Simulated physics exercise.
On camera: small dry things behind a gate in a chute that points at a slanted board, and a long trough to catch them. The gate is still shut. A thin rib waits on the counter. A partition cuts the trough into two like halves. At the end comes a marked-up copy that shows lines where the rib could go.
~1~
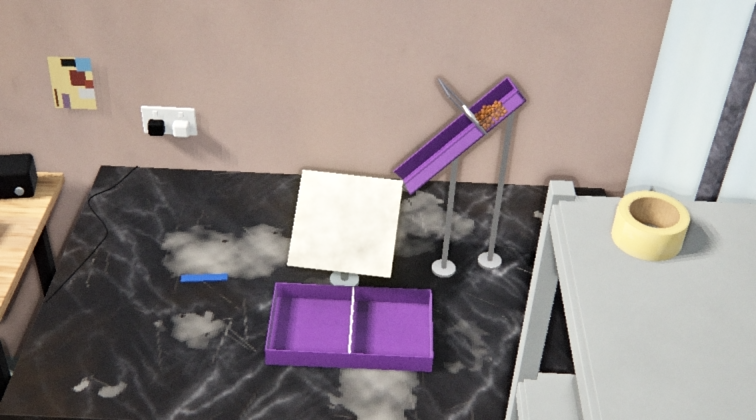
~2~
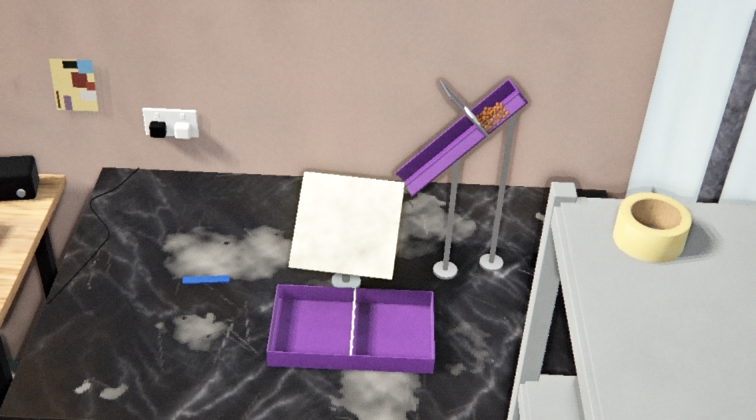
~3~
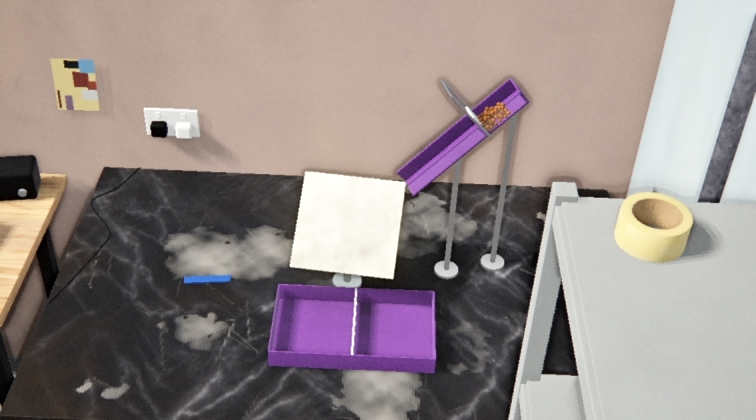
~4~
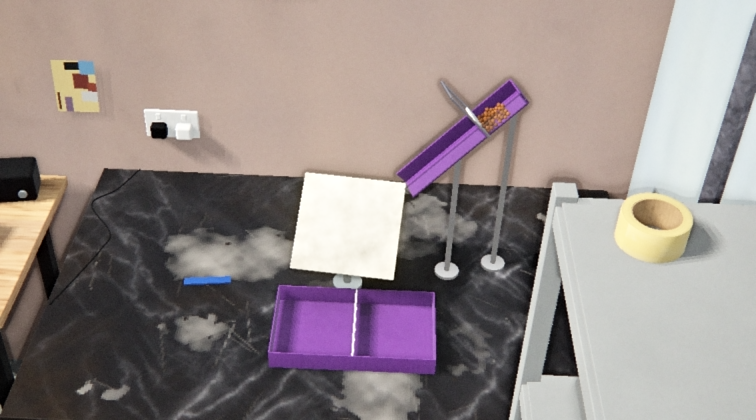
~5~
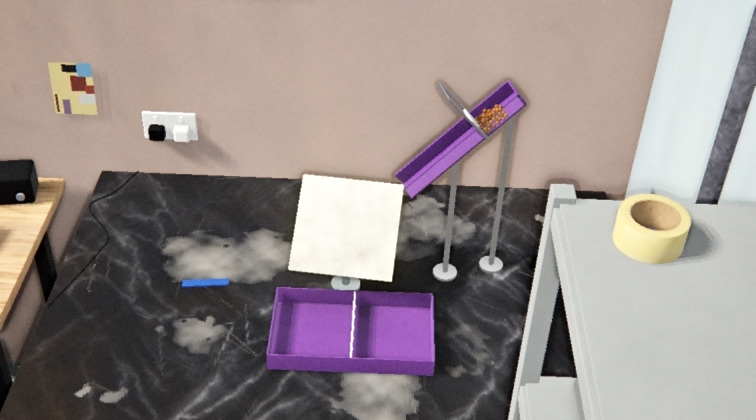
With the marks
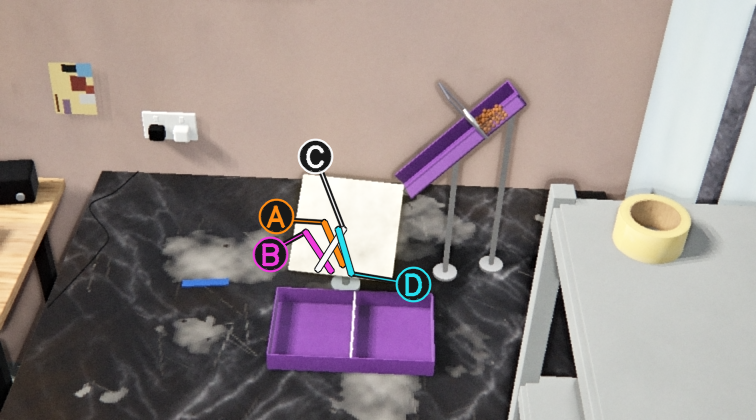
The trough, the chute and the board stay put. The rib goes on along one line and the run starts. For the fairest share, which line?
It is A.
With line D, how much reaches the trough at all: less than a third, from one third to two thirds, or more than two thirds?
More than two thirds.
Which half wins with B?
The left half.
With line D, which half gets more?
More lands on the right.
On the marked copy, line A from (324, 222) to (342, 264); line B from (305, 232) to (331, 270); line C from (343, 229) to (317, 269); line D from (338, 229) to (351, 273).
With A, of what is caught, about two thirds in the left half, about a third in the right.
With B, of what is caught, nearly all in the left half, a small part in the right.
With C, of what is caught, nearly all in the left half, a small part in the right.
With D, of what is caught, about a quarter in the left half, most in the right.
